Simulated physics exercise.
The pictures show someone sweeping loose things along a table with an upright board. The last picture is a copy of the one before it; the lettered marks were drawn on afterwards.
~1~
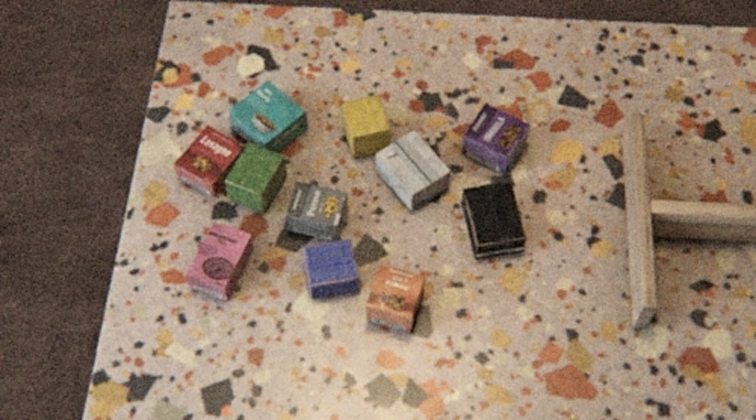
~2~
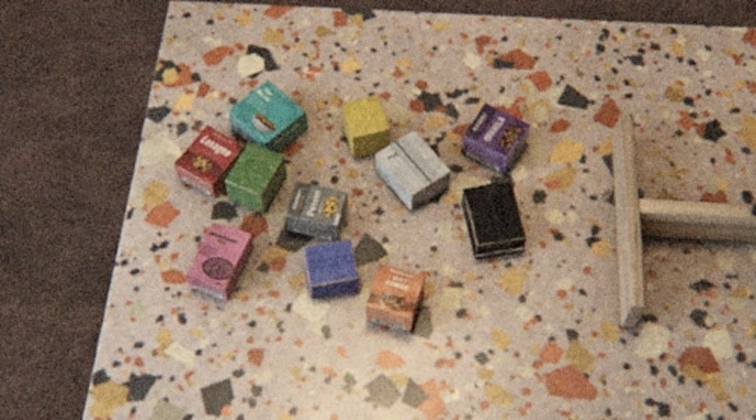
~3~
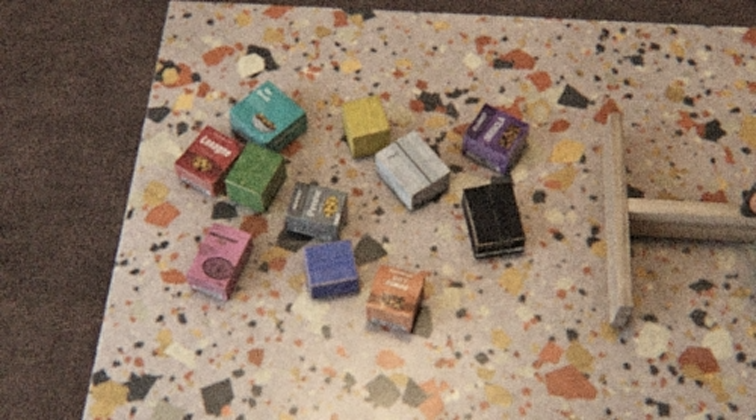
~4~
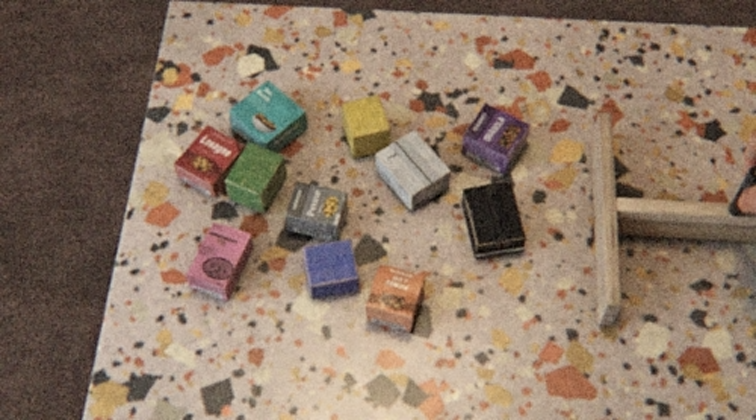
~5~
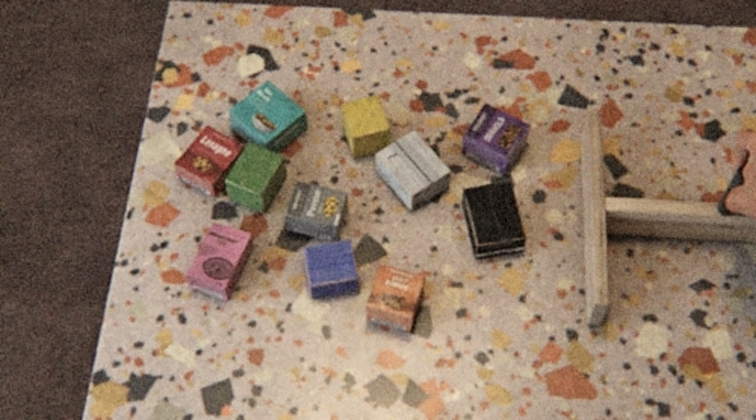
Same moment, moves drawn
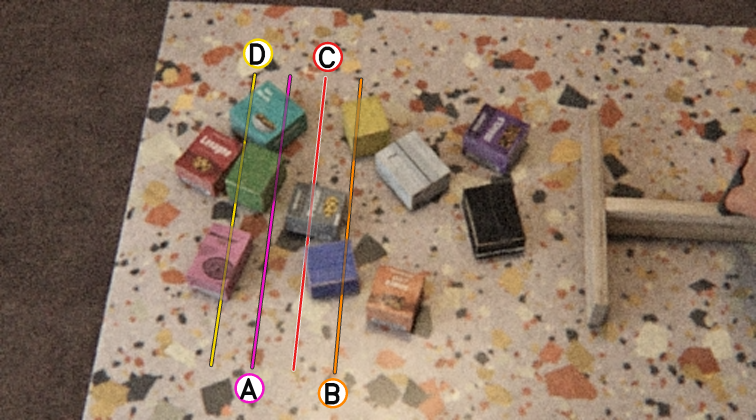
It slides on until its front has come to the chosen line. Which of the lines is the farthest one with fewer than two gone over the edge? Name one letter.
Line A.
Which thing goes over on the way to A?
The red packet goes over.
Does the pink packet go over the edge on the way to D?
By then, yes.
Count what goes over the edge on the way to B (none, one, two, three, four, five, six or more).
In all, none.
On the marked copy, A at (273, 211); B at (349, 215); C at (311, 213); D at (235, 209).
Taking A. A third of the way, board (481, 197); purple packet (447, 140); white box (398, 170).
Two thirds of the way, board (365, 190); red packet (197, 161); turquoise packet (236, 117).
When it is over, board (275, 186); red packet over the edge; turquoise packet (157, 119); one fallen.
As for the rest, B is within the limit but short; C is within the limit but short; D drops four.
